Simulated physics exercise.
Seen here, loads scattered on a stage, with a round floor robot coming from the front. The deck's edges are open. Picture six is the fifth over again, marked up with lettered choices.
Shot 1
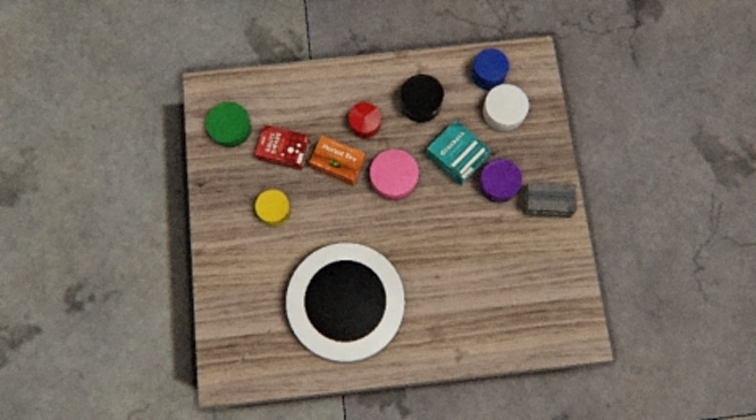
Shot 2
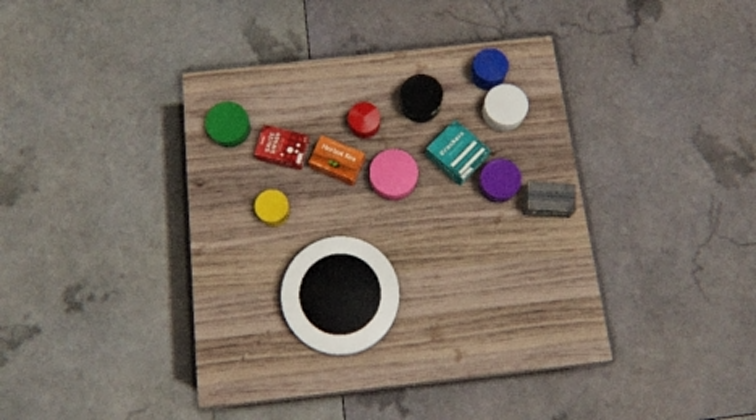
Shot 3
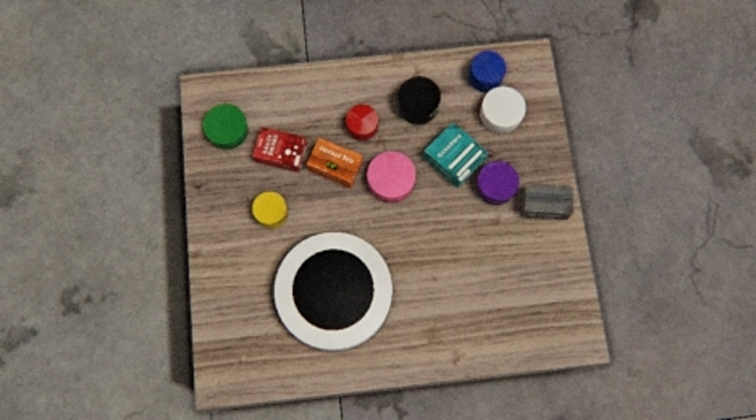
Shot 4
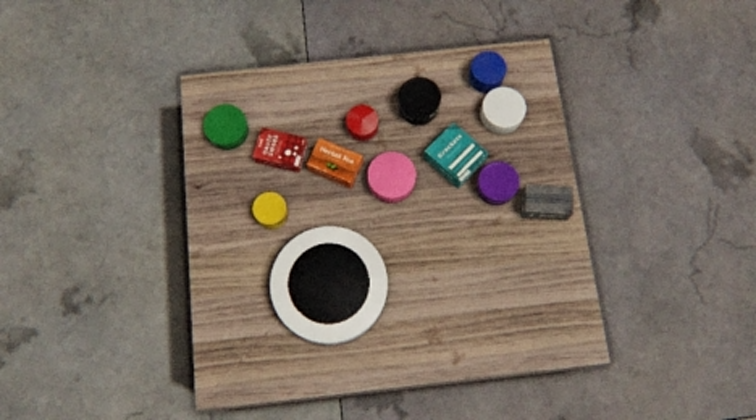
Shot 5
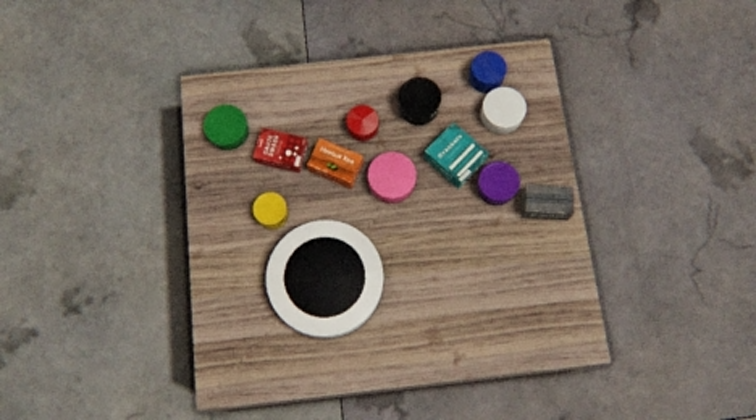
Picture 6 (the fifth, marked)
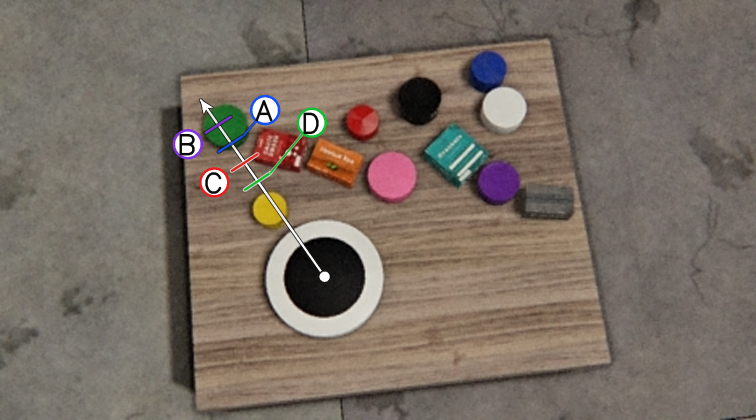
A round white disc with a black center slides slowly a short way up and to the left across a wooden board, nearing the yellow piece, while the colored round pieces and small boxes above it stay in place.
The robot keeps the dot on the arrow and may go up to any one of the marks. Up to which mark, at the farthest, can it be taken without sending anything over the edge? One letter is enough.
No farther than C.
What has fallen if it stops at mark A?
The yellow pail.
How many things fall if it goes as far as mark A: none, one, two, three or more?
By then, one.
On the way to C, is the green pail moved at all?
Yes.
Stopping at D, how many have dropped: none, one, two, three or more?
In all, none.
On the marked copy, A at (232, 143); B at (218, 125); C at (245, 163); D at (258, 181); the arrow from (325, 277) to (201, 100); the white dot at (325, 277).
Following C. Soon after the start, robot (296, 237); yellow pail (251, 185); grey box (547, 203).
Later, robot (267, 196); yellow pail (216, 151); green pail (222, 117).
In the end, robot (247, 167); yellow pail (188, 135); green pail (216, 106); nothing has fallen.
As for the rest, A drops the yellow pail; B drops the yellow pail and green pail; D is safe but short.
